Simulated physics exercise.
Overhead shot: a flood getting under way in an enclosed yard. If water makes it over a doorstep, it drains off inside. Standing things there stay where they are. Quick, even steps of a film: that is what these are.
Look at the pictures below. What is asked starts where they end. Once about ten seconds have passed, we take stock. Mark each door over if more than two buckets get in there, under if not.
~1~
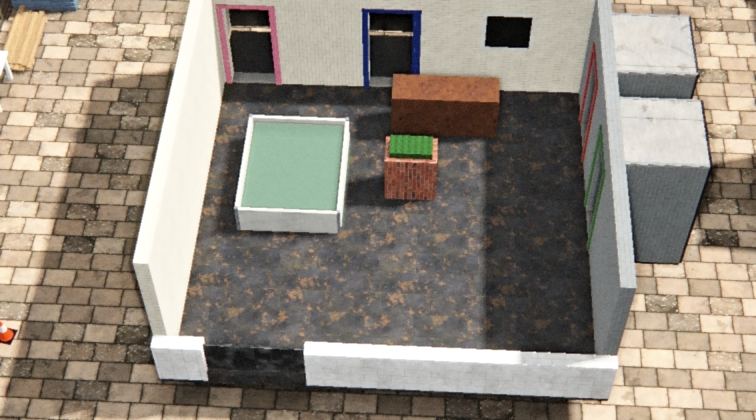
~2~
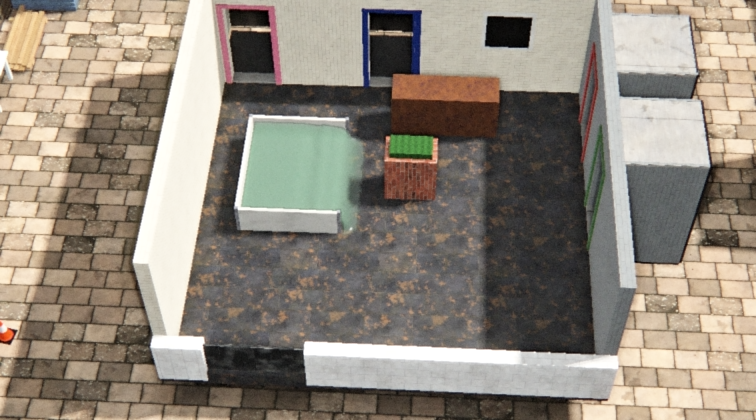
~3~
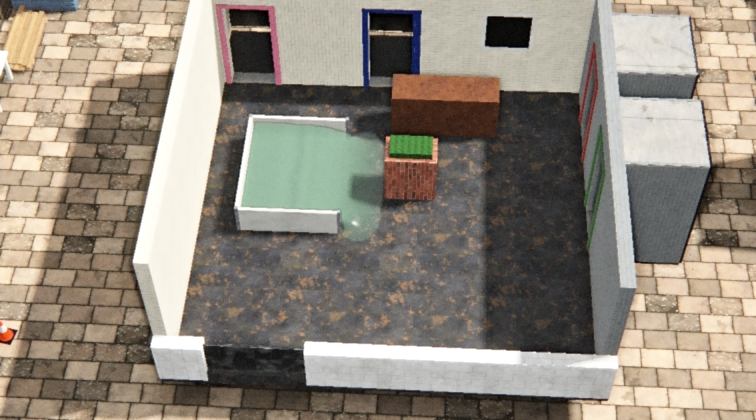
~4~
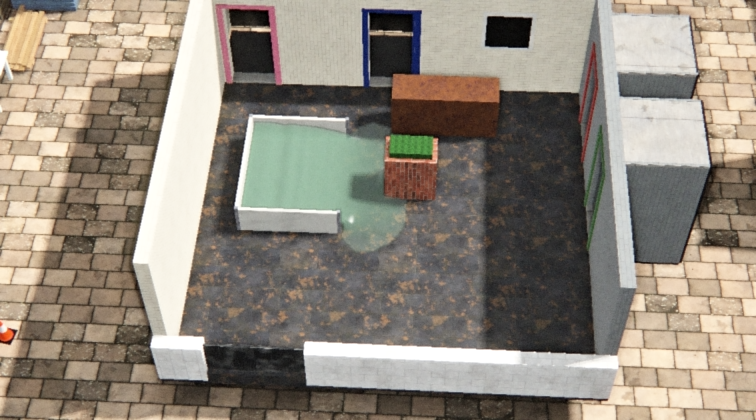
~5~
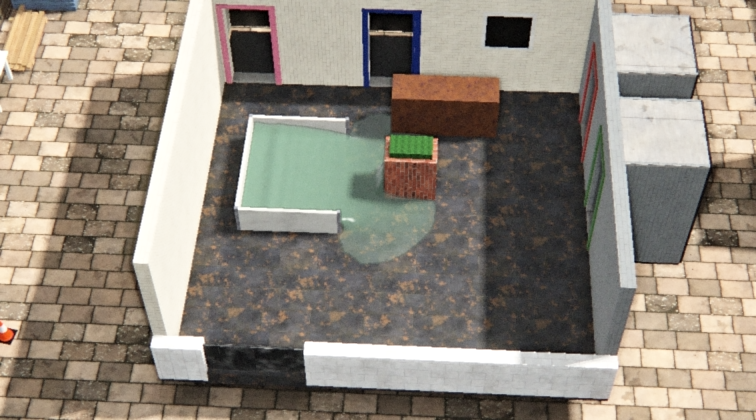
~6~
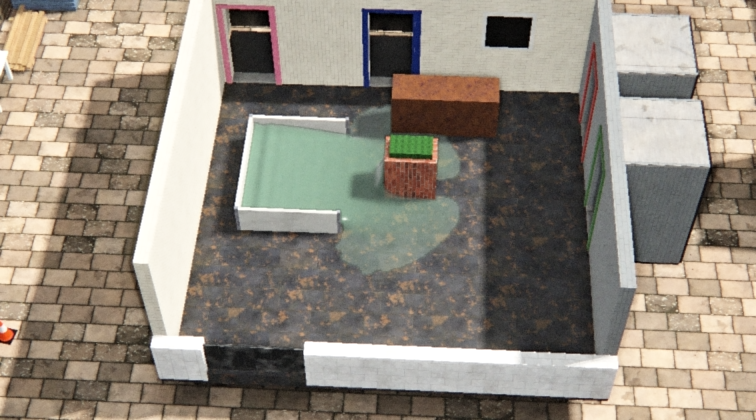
Pink door - under; blue door - over; green door - over; red door - over.
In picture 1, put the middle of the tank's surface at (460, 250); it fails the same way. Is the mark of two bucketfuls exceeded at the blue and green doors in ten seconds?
At the blue door it comes out lower; at the green door it comes out higher.
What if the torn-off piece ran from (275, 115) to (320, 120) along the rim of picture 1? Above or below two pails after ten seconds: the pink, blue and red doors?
The pink door tops the limit, the blue door tops the limit and the red door tops the limit.
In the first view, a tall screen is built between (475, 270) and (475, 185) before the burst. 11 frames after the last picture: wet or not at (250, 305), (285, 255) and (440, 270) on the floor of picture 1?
Results in order: Bone-dry / bone-dry / swamped.
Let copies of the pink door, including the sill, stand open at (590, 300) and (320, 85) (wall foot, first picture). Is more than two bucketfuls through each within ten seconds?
Going in the given order, they come out over the limit and within bounds.
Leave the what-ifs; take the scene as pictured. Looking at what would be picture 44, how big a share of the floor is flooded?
My best guess is some 70 %.
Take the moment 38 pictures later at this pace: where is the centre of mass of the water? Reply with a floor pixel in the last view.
The balance point is around (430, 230).
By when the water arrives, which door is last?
The one in pink.
A moment on, water covers 30 % of the floor; the pink door not reached, the blue door wet at the sill, nothing in, the green door not reached, the red door not reached.
Next, water covers 50 % of the floor; the pink door not reached, the blue door under two buckets in, the green door under two buckets in, the red door under two buckets in.
Then, water covers 60 % of the floor; the pink door wet at the sill, nothing in, the blue door over two buckets in, the green door over two buckets in, the red door far over two buckets in.
Later, water covers 70 % of the floor; the pink door wet at the sill, nothing in, the blue door far over two buckets in, the green door over two buckets in, the red door far over two buckets in.
In the end, water covers 95 % of the floor; the pink door wet at the sill, nothing in, the blue door far over two buckets in, the green door over two buckets in, the red door far over two buckets in.
